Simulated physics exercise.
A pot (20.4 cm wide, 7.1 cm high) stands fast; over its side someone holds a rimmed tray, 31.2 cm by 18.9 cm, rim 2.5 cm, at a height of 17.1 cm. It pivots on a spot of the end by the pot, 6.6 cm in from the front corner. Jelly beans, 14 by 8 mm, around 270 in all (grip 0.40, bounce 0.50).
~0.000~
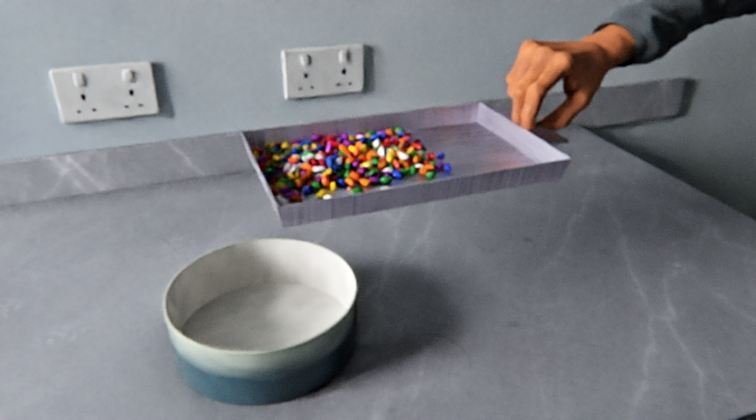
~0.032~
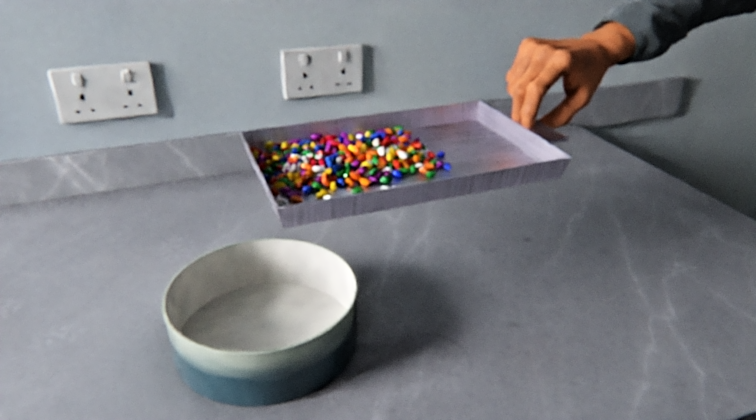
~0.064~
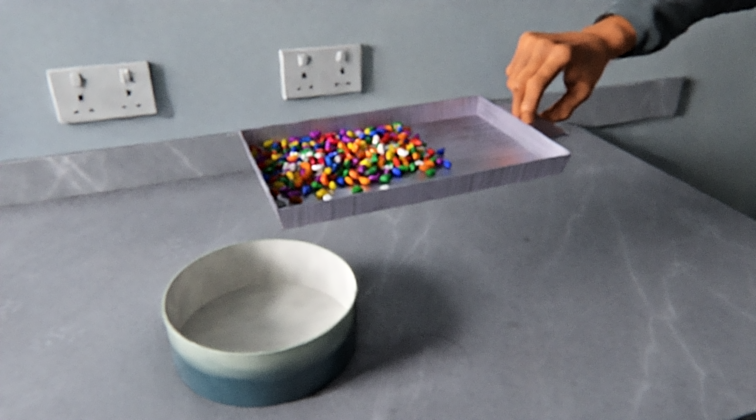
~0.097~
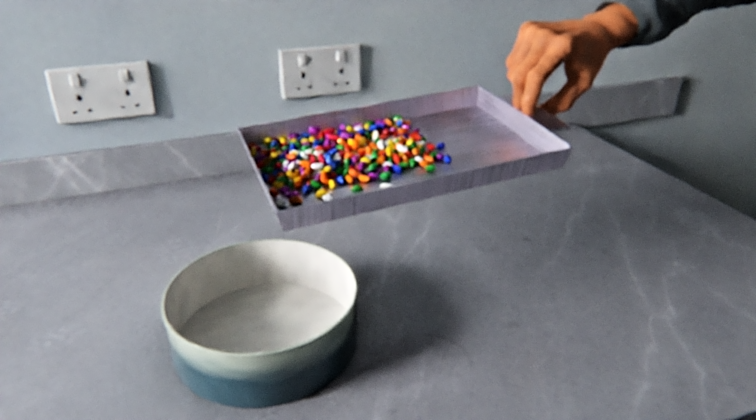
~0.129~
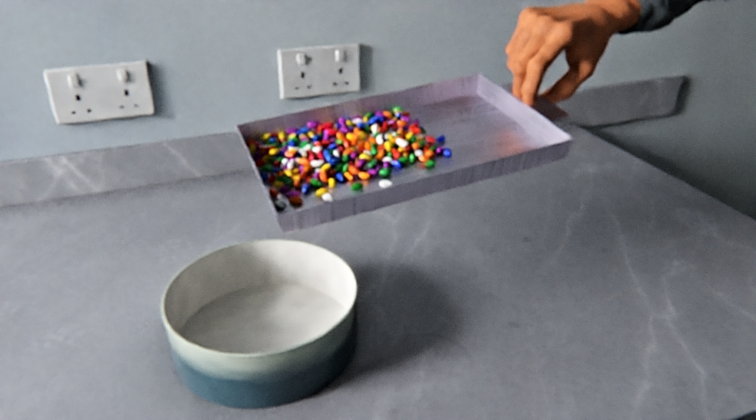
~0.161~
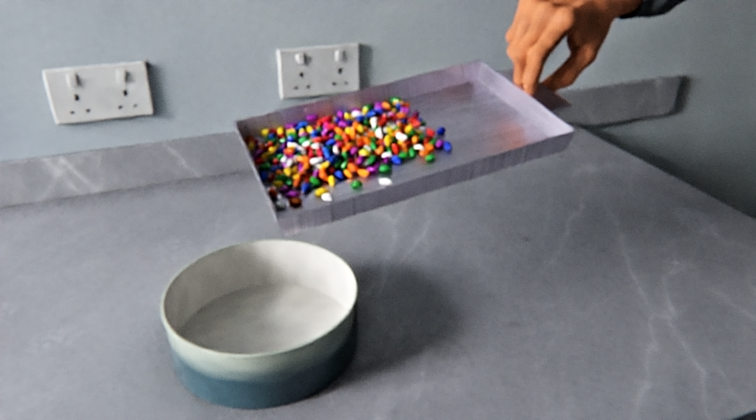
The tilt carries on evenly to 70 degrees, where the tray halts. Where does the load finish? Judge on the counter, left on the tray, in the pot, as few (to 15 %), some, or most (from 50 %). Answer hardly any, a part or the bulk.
Counter: Hardly any, tray: A part, pot: The bulk.
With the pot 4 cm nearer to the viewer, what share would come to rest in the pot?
In that case some 80 per cent.
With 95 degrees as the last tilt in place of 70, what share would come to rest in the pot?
In that case some 90 per cent.
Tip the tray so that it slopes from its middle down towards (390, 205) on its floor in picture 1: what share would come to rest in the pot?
Some 35 per cent.
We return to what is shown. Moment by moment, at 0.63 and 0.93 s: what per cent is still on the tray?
In turn: 100, 45.
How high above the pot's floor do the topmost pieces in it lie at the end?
Some 2.5 cm.
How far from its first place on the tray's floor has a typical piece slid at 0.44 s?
Some 2 cm.
After 0.44 s, tilt 40 degrees; the tray holds 100 %, the pot 0 %.
After 0.63 s, tilt 60 degrees; the tray holds 100 %, the pot 0 %.
After 0.93 s, tilt 70 degrees; the tray holds 45 %, the pot 35 %.
By 2.4 s all is still; counter 10 %, tray 25 %, pot 70 %.
